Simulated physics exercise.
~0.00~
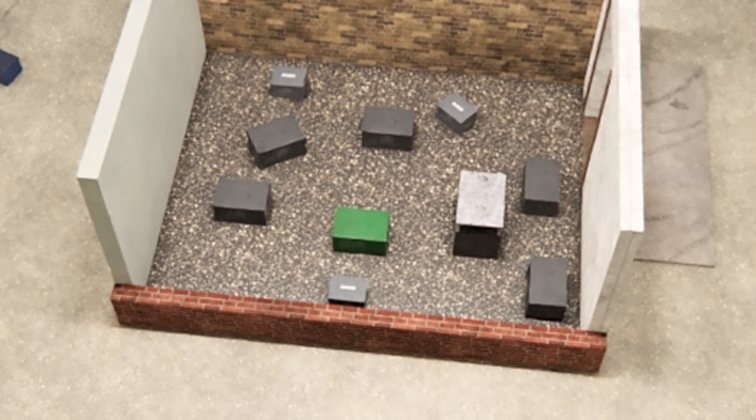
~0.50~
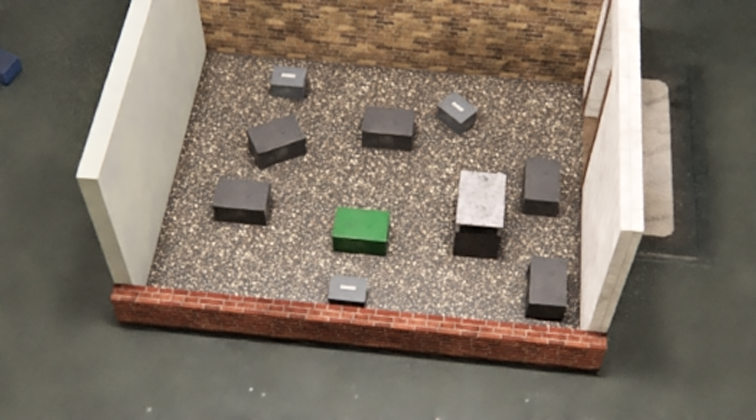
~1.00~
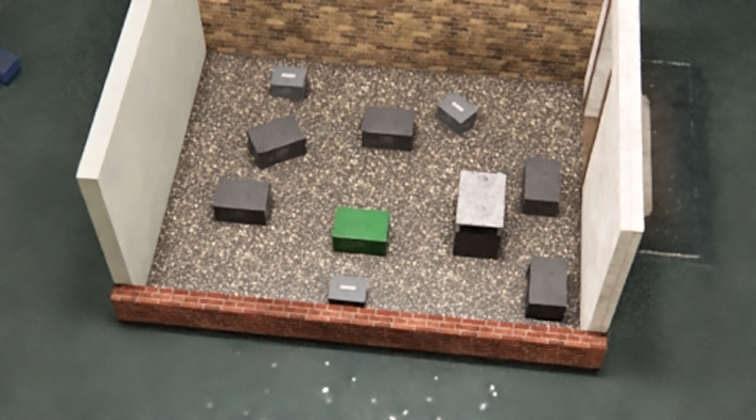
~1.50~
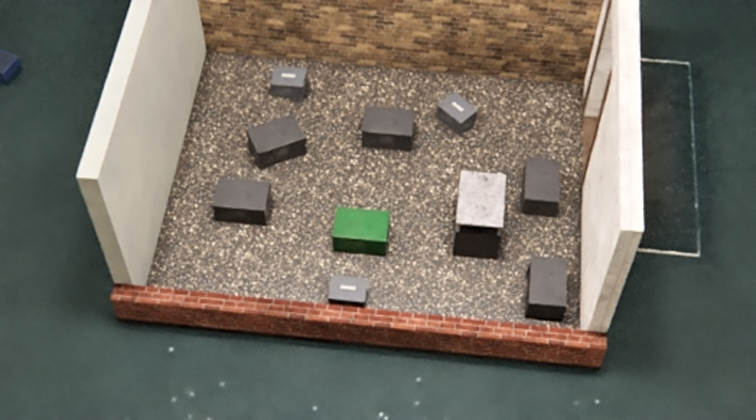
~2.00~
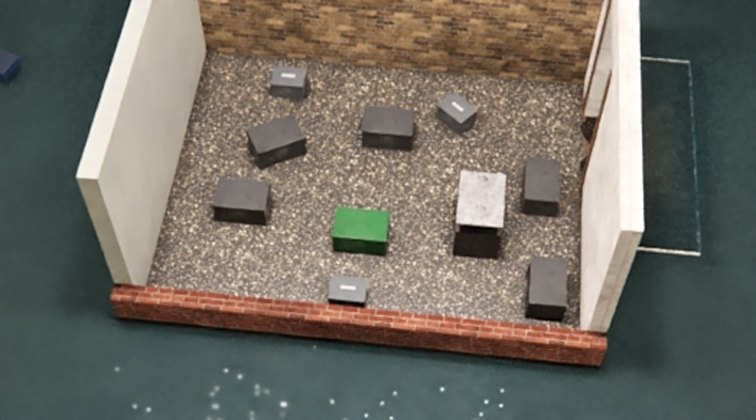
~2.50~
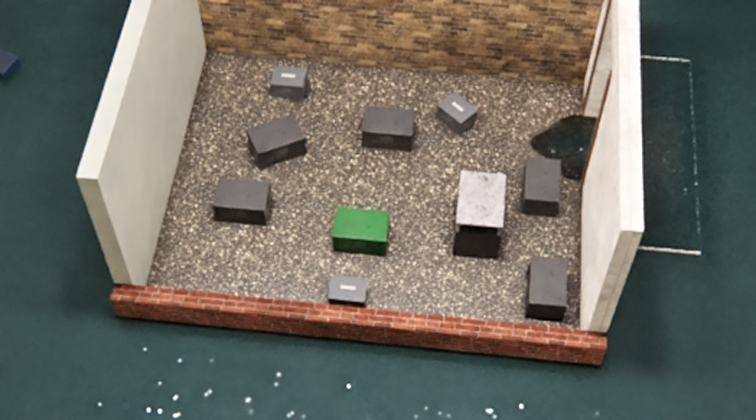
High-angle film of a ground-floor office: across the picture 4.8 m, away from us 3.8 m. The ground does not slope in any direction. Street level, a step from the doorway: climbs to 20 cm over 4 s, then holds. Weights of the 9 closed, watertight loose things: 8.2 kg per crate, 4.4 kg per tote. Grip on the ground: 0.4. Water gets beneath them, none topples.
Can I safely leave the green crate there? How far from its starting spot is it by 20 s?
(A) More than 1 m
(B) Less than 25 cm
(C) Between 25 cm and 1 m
Option C: Between 25 cm and 1 m.
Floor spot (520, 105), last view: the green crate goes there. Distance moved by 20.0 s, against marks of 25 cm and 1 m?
Short answer, it is taken a long way.
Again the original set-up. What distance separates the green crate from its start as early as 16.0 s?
By that time, close to 60 cm.
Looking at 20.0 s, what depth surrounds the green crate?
Around 9 cm.
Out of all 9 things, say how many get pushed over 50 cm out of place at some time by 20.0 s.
I make that 9.
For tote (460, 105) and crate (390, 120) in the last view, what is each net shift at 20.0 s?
In turn: 300 cm, 300 cm.
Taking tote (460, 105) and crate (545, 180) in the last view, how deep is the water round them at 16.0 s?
I'd estimate 12 cm for the first and 5 cm for the second.
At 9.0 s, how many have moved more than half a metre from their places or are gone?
The answer is 5.
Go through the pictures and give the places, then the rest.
The green crate at (361, 224) rests on the ground; water covers 0.0 m2; 0 of 9 have shifted, in the first frame.
The green crate at (361, 224) rests on the ground; 0.0 m2 under water; 0 of 9 have shifted, in the second frame.
The green crate at (361, 224), on the bottom; 0.0 m2 under water; 0 of 9 have shifted, in the third frame.
The green crate at (361, 224), on the bottom; 0.0 m2 under water; 0 of 9 have shifted, in the fourth frame.
The green crate at (361, 224) rests on the ground; 0.0 m2 under water; 0 of 9 have shifted, in the fifth frame.
The green crate at (361, 224) rests on the ground; 0.4 m2 under water; 0 of 9 have shifted, in the sixth frame.
After 4.0 s the green crate is near (361, 224), 0.0 m from its start, aground; 0 afloat.
After 9.0 s the green crate is near (360, 229), 0.1 m from its start, aground; 5 afloat.
After 16.0 s the green crate is near (413, 224), 0.6 m from its start, afloat; 9 afloat.
After 20.0 s the green crate is near (353, 185), 0.5 m from its start, afloat; 9 afloat.
